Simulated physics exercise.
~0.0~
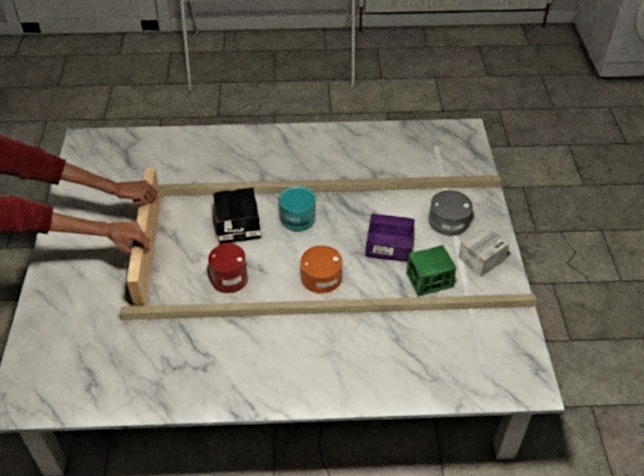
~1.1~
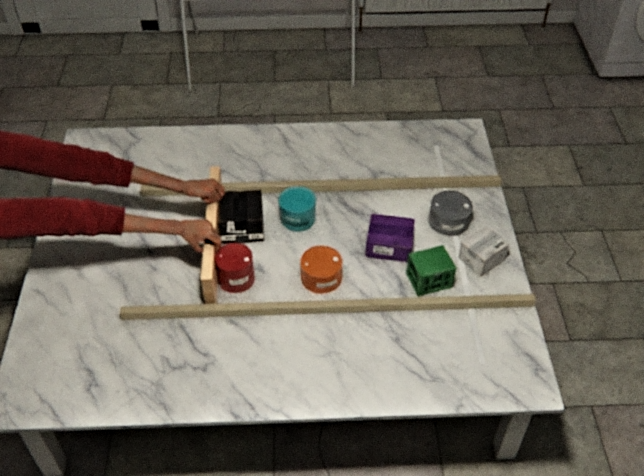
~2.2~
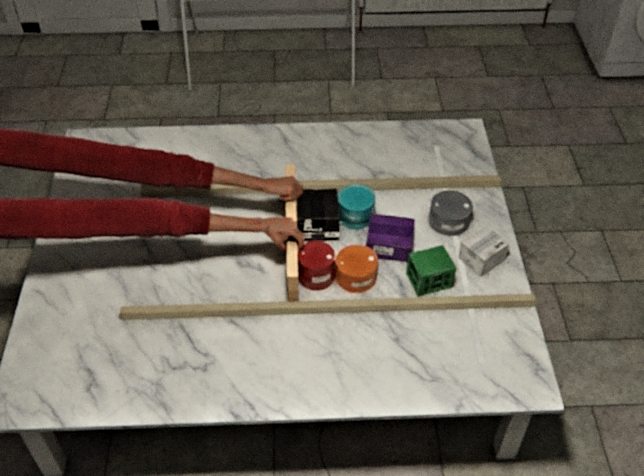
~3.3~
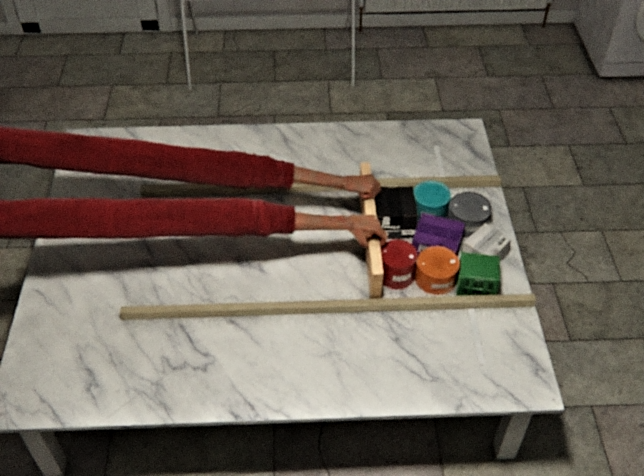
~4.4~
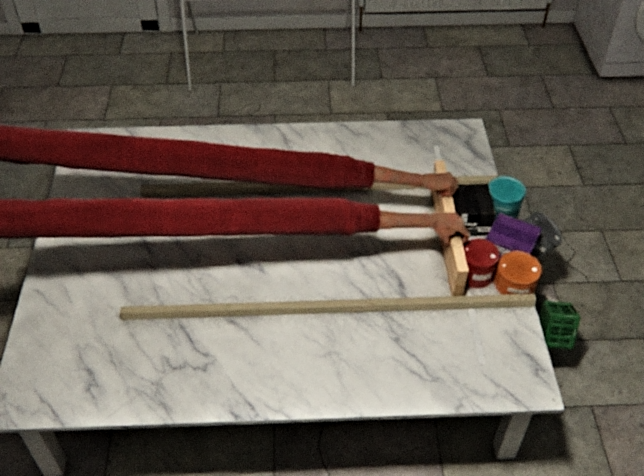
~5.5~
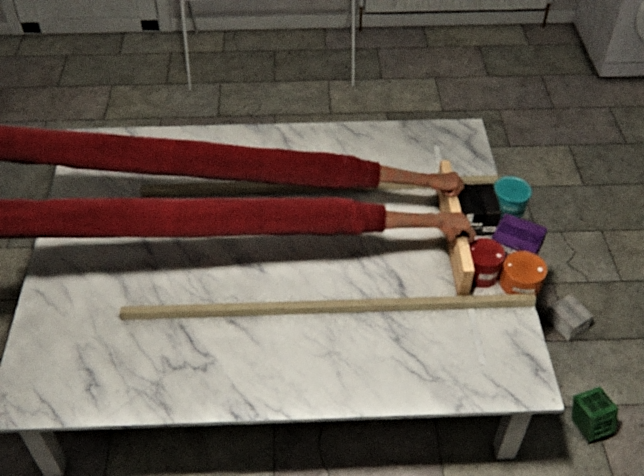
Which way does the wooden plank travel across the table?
The plank moves to the right, pushed by both hands towards the table's edge.
Two red-sleeved arms pushing a wooden plank right across a marble table, bunching containers until green, grey and white ones fall off.
